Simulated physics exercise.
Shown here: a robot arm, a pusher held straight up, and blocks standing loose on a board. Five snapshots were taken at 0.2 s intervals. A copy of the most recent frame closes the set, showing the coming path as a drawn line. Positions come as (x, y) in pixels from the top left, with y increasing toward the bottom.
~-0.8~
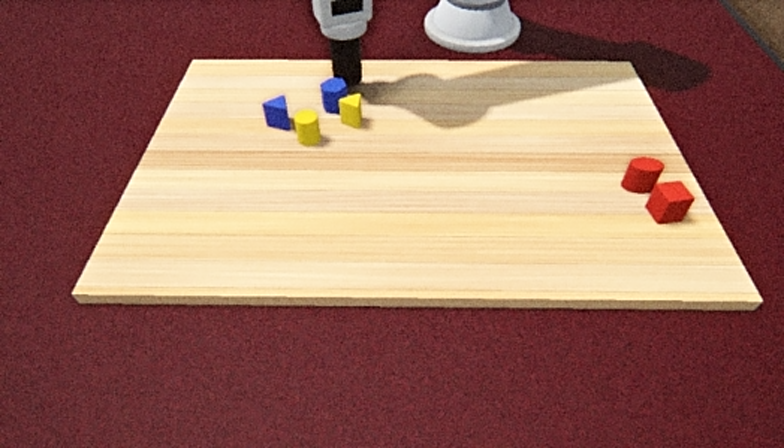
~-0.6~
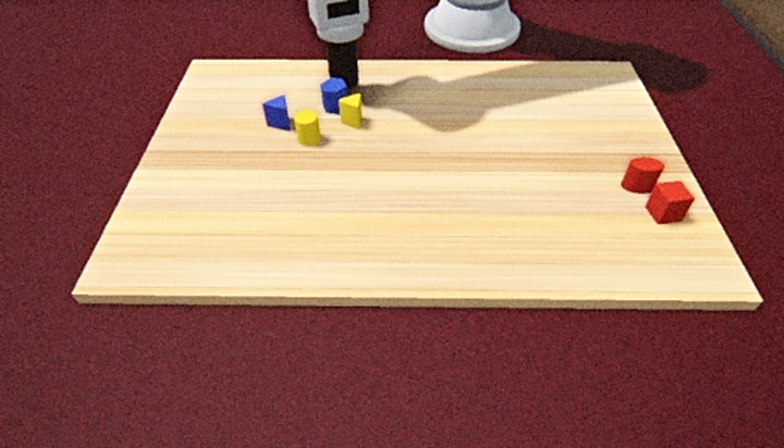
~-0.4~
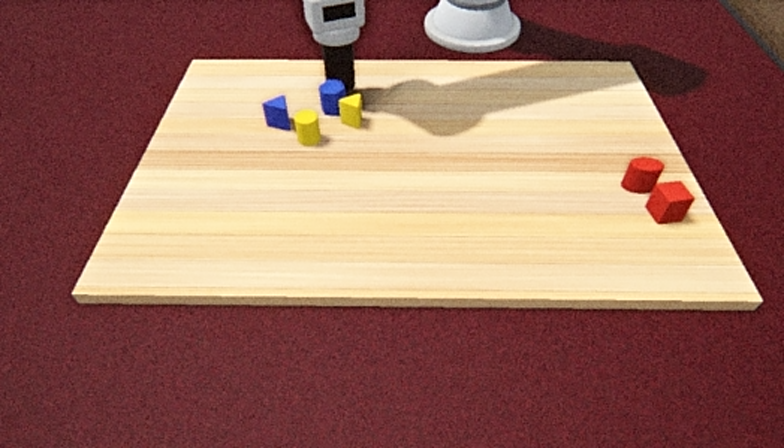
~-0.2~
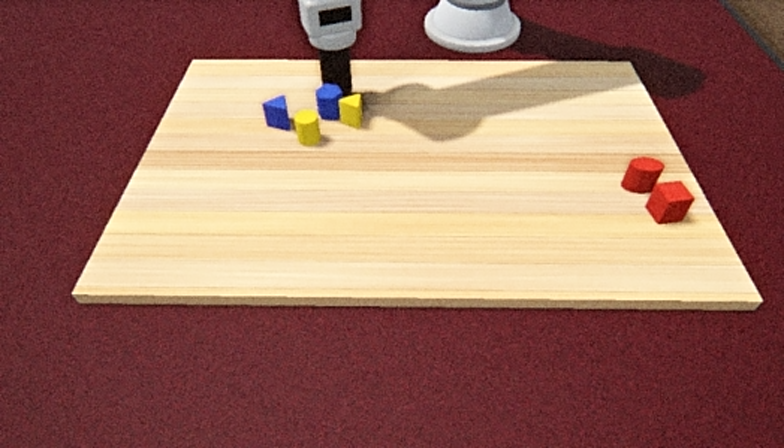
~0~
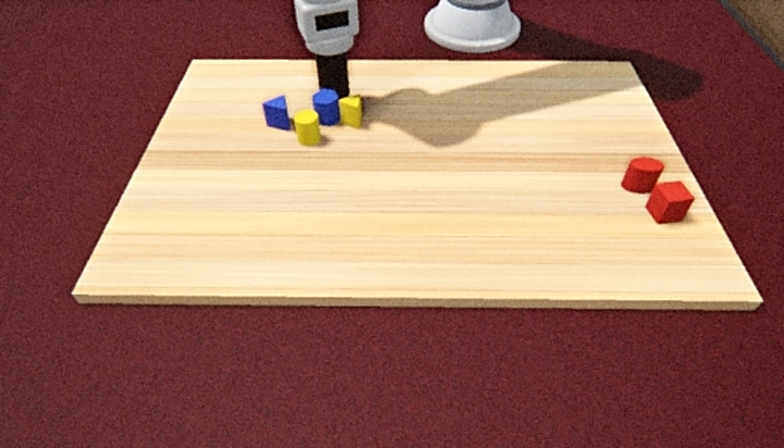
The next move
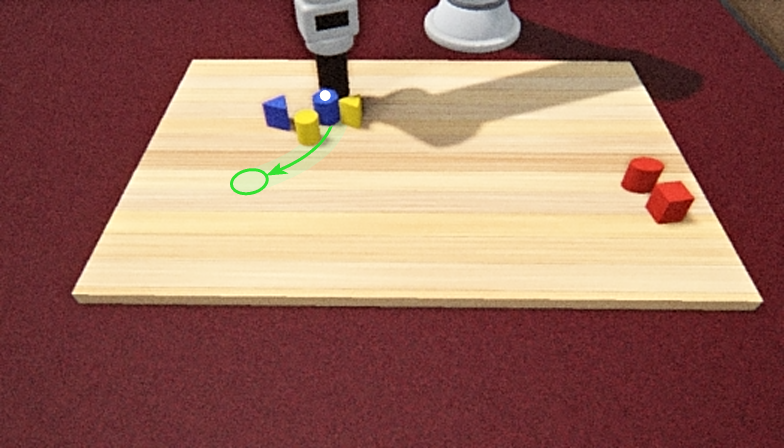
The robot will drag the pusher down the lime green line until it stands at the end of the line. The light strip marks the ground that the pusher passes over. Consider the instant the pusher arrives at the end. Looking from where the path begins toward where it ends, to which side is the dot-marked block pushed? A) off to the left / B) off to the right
Option A.
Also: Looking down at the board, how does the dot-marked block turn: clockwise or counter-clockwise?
Prediction: Counterclockwise.
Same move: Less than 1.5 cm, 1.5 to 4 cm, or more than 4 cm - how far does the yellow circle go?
It ends over 4 cm away.
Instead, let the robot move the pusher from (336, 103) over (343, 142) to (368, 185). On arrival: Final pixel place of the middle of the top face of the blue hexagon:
Its top middle will sit at (313, 133).
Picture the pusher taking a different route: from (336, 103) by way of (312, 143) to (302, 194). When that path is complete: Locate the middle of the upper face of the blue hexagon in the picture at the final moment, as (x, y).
For the centre of its top, I'd go with (267, 185).
Drawn move, from (336, 103) via (328, 132) and (298, 160), ending at (249, 181); the dot is on the blue hexagon.
The first path, step by step. One third of the way, pusher at (327, 124); yellow circle at (286, 136); blue hexagon at (309, 126), turned 30° clockwise; yellow triangle at (353, 103), turned 50° anticlockwise.
Two thirds of the way, pusher at (296, 152); yellow circle at (261, 154); blue hexagon at (287, 158), turned 15° anticlockwise; yellow triangle at (353, 103), turned 50° anticlockwise.
At the end, pusher at (247, 173); blue triangle still; yellow circle at (217, 174); blue hexagon at (278, 168), turned 40° anticlockwise; yellow triangle at (353, 103), turned 50° anticlockwise.
